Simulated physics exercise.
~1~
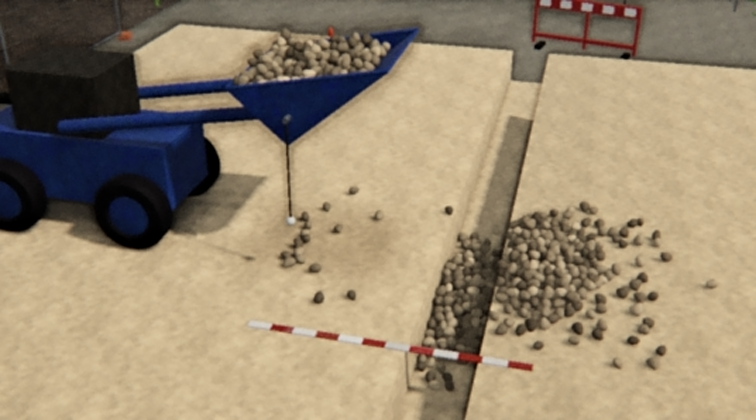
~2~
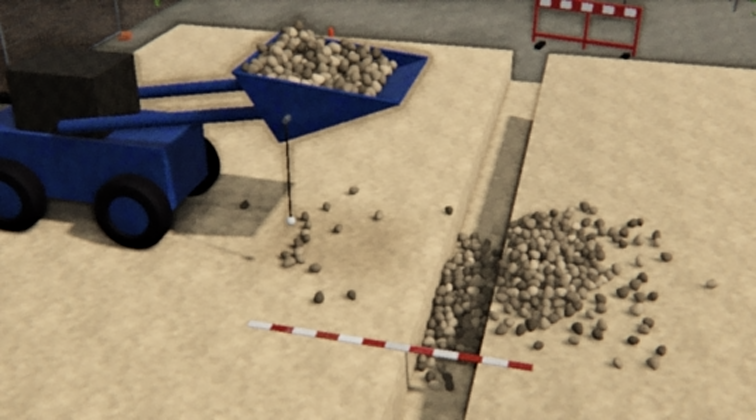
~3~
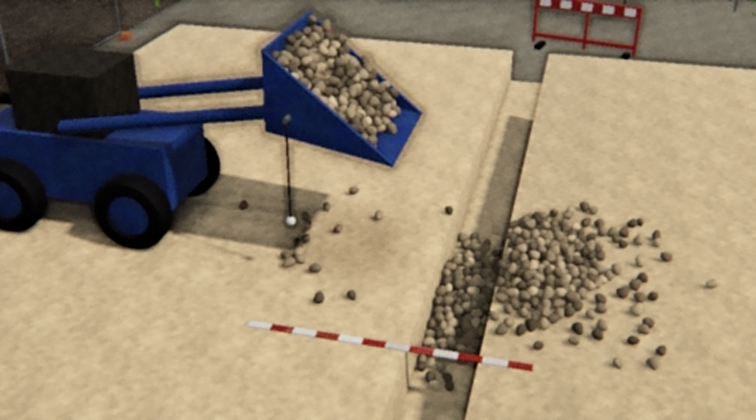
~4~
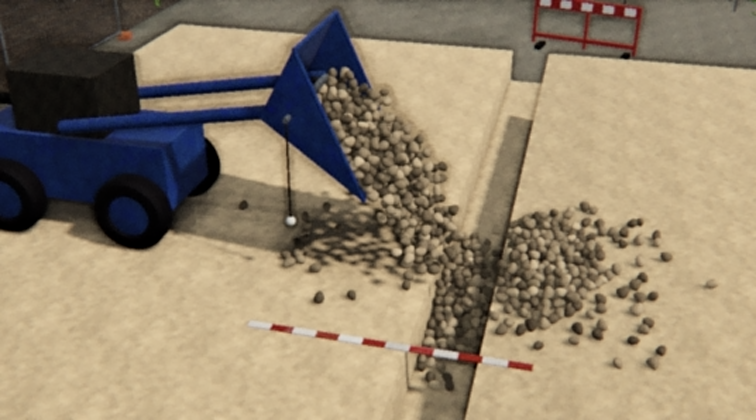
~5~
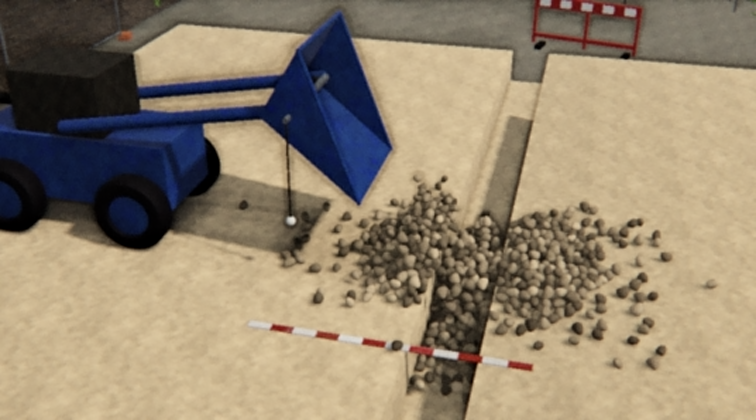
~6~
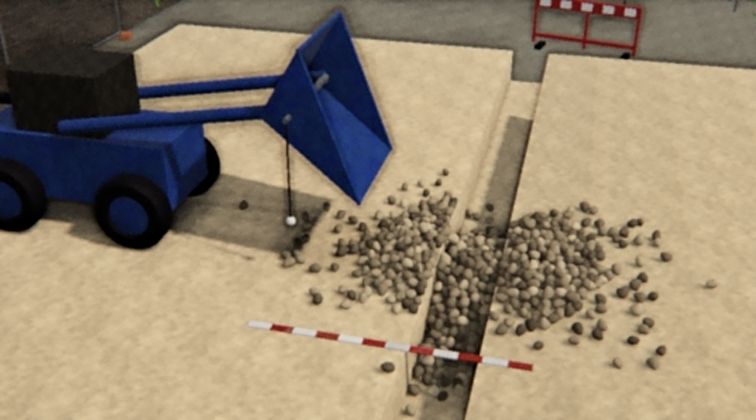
In the video, a blue wheeled loader holds a bucket full of round stones near a narrow trench with stones already in and beyond it, then tips the bucket forward until it empties, and the stones spill onto the near side and into the trench, where they settle.
